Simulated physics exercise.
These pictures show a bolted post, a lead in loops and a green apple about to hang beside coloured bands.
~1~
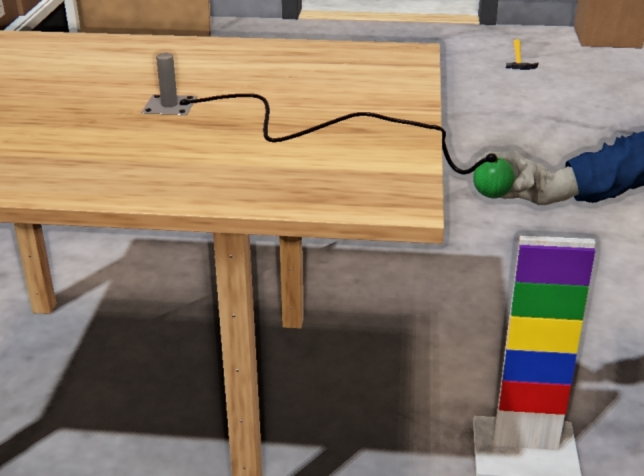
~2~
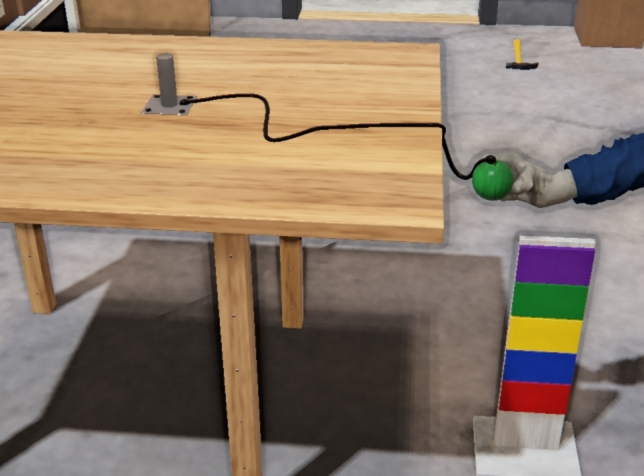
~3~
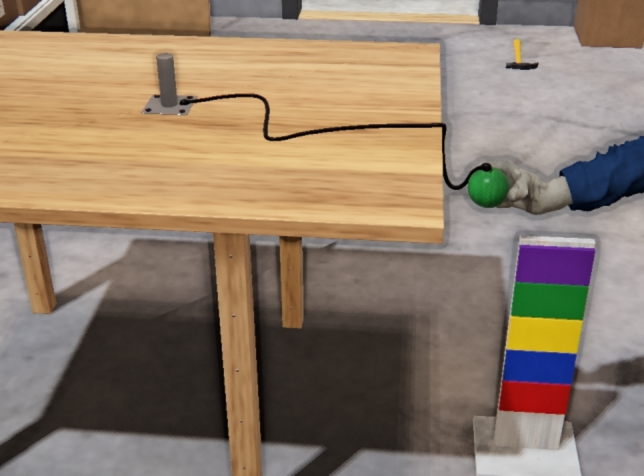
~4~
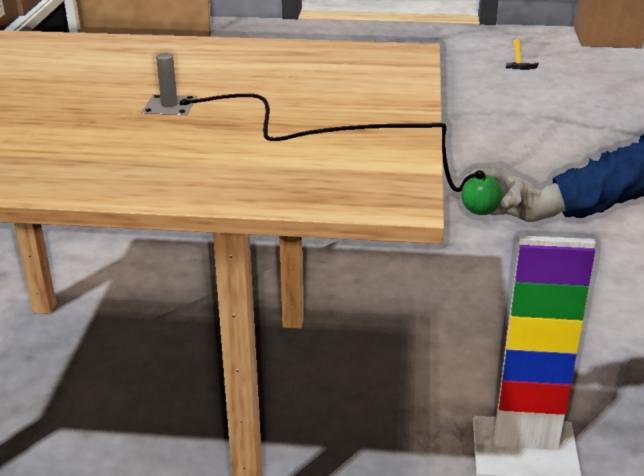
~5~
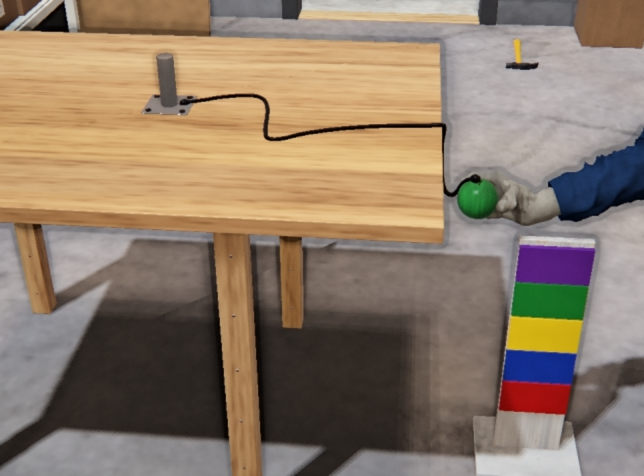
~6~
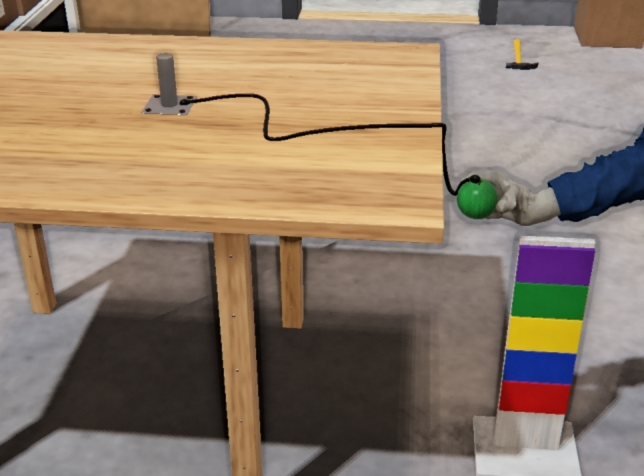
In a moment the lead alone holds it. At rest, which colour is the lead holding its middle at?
Yellow.
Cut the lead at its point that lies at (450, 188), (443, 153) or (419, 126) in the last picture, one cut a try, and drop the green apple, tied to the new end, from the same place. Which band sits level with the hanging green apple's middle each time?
Green; purple; none, it hangs higher.
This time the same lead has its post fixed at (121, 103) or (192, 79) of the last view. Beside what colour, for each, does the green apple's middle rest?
Green; yellow.
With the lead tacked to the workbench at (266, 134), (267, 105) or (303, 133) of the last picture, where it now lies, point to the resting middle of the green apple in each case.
Approximately (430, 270), (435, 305) and (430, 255), respectively.
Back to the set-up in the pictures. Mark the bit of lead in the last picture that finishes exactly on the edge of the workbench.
Roughly (352, 128).
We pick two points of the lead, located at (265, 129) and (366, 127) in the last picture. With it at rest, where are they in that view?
Around (337, 122), then around (442, 152).
A little later, apple near (417, 302); level with green.
Next, apple near (449, 324); level with yellow.
When it is over, apple near (434, 323); level with yellow. At yellow.
